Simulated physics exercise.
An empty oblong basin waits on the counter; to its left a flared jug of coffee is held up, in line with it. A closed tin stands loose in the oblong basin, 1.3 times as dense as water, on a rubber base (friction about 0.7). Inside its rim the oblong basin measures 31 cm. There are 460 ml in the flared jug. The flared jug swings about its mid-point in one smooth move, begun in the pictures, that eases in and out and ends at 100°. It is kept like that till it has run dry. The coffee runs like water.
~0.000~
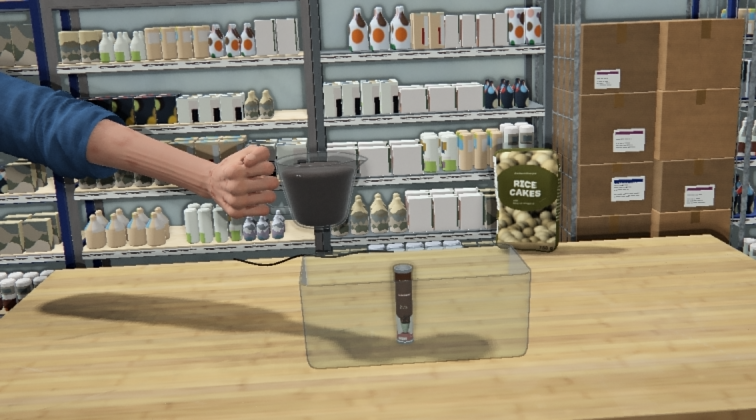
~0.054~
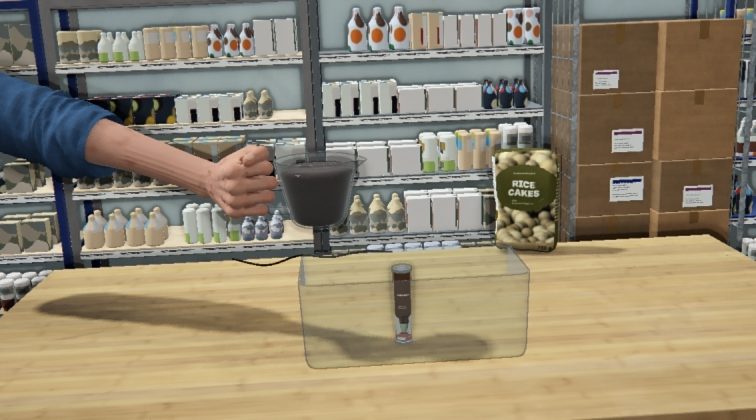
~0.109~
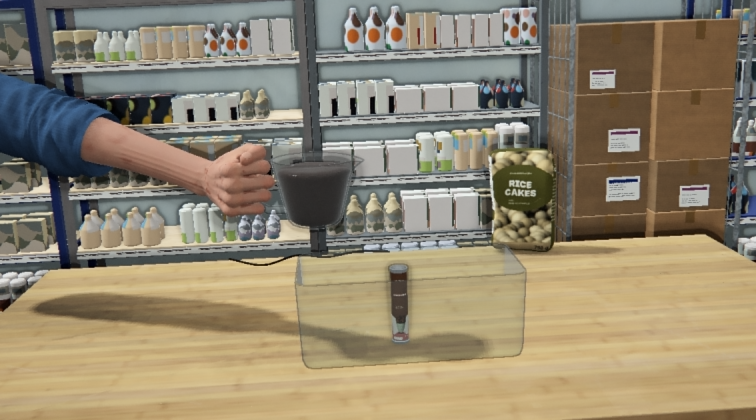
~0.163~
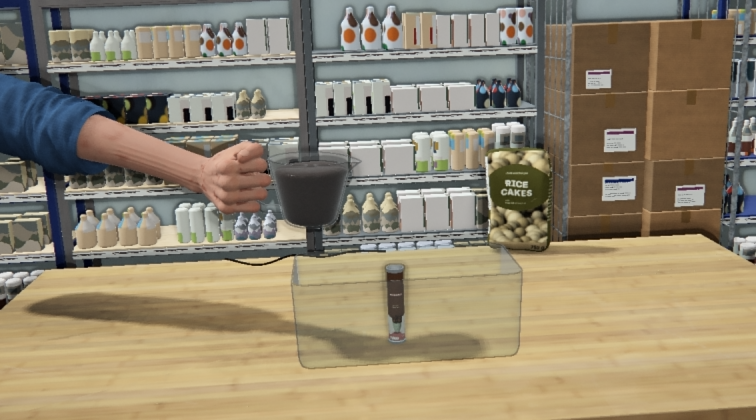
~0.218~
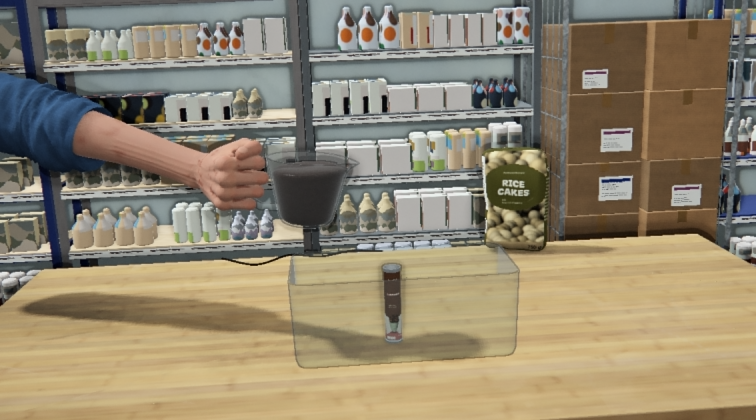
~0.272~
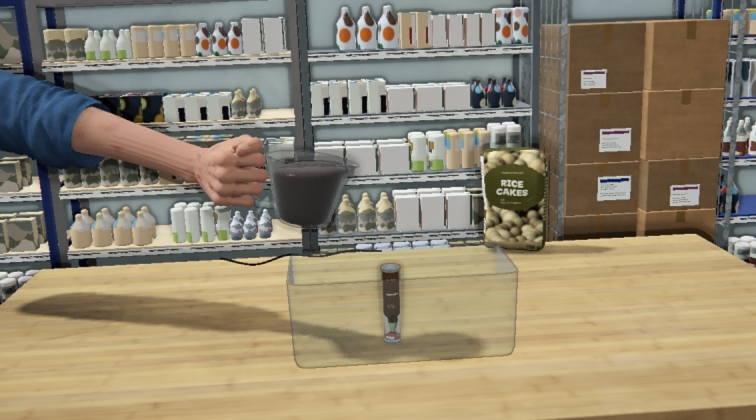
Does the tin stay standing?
It goes over.
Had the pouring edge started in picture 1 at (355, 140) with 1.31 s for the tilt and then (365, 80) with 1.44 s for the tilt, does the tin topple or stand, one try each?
First it falls; then it stays up.
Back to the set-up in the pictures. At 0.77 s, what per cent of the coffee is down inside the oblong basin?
About 12 per cent.
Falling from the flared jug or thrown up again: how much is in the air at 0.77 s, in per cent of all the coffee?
About 18 per cent.
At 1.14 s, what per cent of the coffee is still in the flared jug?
Some 14 per cent.
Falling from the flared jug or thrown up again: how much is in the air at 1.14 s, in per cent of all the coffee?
Some 10 per cent.
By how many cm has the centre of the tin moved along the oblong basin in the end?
Some 7.5 cm.
After 0.77 s the tilt is 56° and 69 per cent is still to pour; the tin stands where it began.
After 1.14 s the tilt is 90° and 13 per cent is still to pour; the tin stands where it began.
After 1.52 s the tilt is 100° and 0 per cent is still to pour; the tin lies on its side.
After 1.94 s the tilt is 100° and 0 per cent is still to pour; the tin lies on its side.
In the end the tin lies on its side.
